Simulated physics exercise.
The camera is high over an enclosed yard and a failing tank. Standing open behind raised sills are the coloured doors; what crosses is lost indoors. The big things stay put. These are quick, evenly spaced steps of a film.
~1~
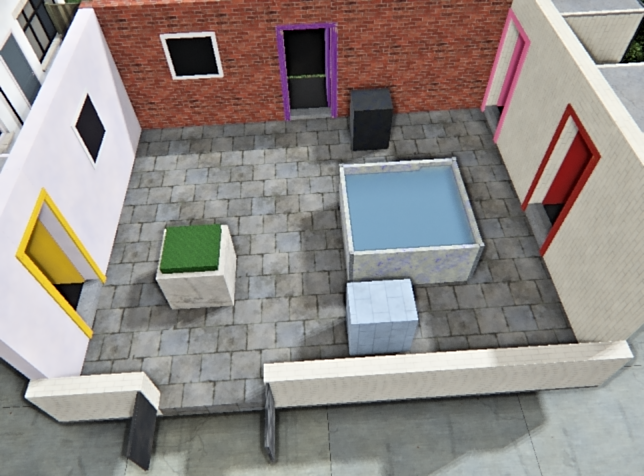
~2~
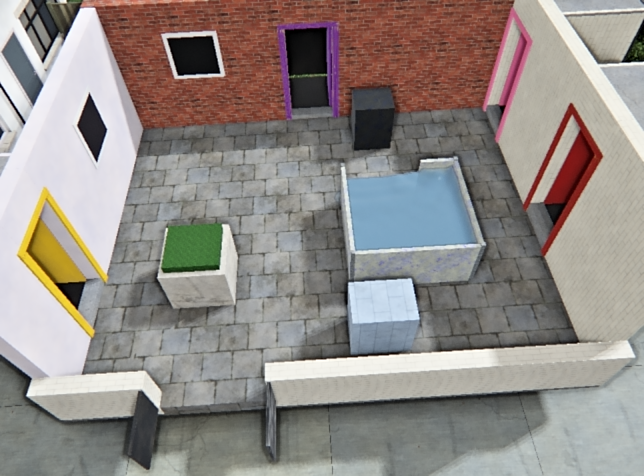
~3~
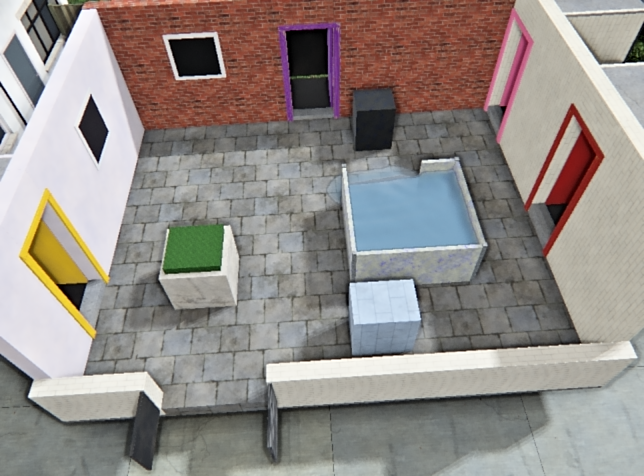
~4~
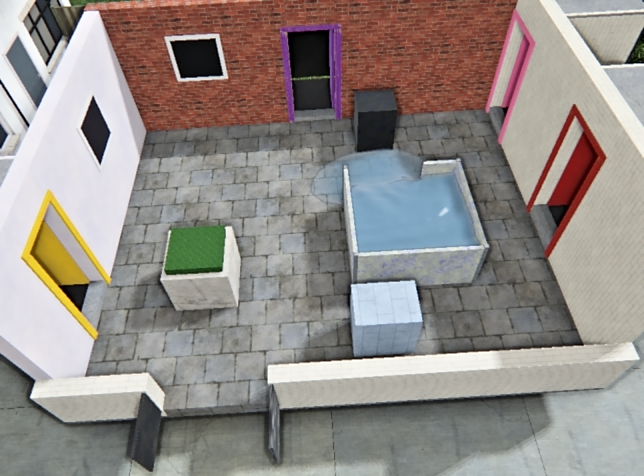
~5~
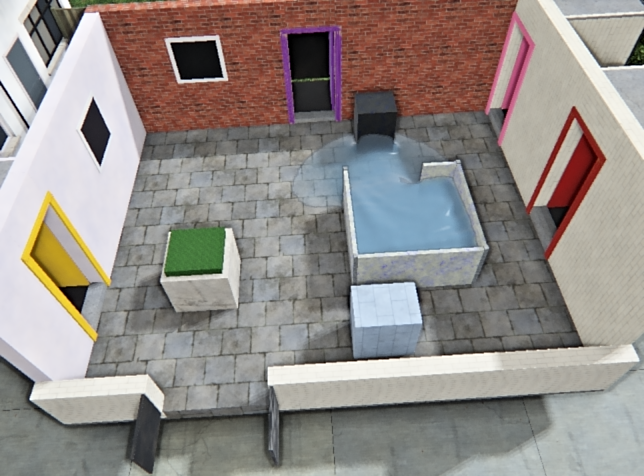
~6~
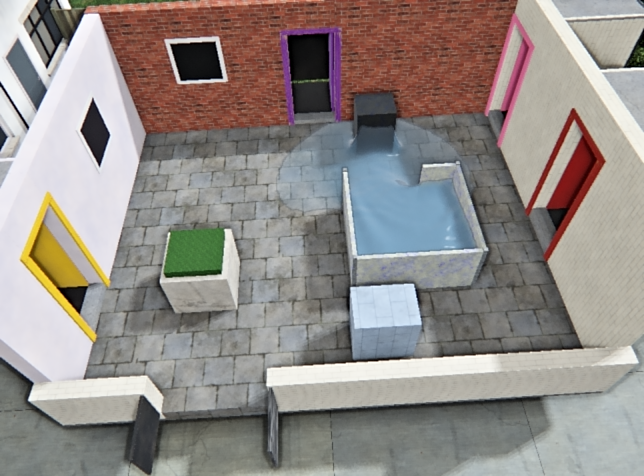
At first, a tank full of water stands whole and still in a paved yard enclosed by walls with coloured doors. Then a gap opens on its far side, and water pours out through it. The water spreads across the paving in a widening sheet, reaching around the dark block near the brick wall.
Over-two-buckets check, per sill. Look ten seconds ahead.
The red door keeps the inflow to two buckets or less; the yellow door keeps the inflow to two buckets or less; the pink door lets the inflow pass two buckets; the purple door lets the inflow pass two buckets.
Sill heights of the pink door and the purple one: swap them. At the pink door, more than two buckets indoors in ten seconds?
Well, the way I see it, the pink door breaks past the limit.
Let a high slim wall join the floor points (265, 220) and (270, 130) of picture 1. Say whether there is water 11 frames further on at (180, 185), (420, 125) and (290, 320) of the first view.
In that order: Not flooded, awash, clear.
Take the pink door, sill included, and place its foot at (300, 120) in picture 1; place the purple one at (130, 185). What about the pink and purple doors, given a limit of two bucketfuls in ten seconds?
One by one: The pink one passes that mark; the purple one passes that mark.
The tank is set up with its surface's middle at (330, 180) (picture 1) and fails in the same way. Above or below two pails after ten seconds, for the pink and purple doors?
Looking at it, pink comes in under and purple breaks the limit.
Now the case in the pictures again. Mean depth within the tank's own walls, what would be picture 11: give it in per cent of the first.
Estimate: Around 54 %.
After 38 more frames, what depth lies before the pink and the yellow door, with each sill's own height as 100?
Around 50 in a hundred for the first and 30 in a hundred for the second.
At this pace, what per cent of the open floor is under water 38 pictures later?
Around 75 percent.
A moment on, water covers 25 % of the floor; the red door not reached, the yellow door not reached, the pink door wet at the sill, nothing in, the purple door over two buckets in.
Next, water covers 35 % of the floor; the red door not reached, the yellow door not reached, the pink door over two buckets in, the purple door far over two buckets in.
Then, water covers 50 % of the floor; the red door wet at the sill, nothing in, the yellow door not reached, the pink door far over two buckets in, the purple door far over two buckets in.
Later, water covers 75 % of the floor; the red door wet at the sill, nothing in, the yellow door wet at the sill, nothing in, the pink door far over two buckets in, the purple door far over two buckets in.
In the end, water covers 100 % of the floor; the red door wet at the sill, nothing in, the yellow door wet at the sill, nothing in, the pink door far over two buckets in, the purple door far over two buckets in.
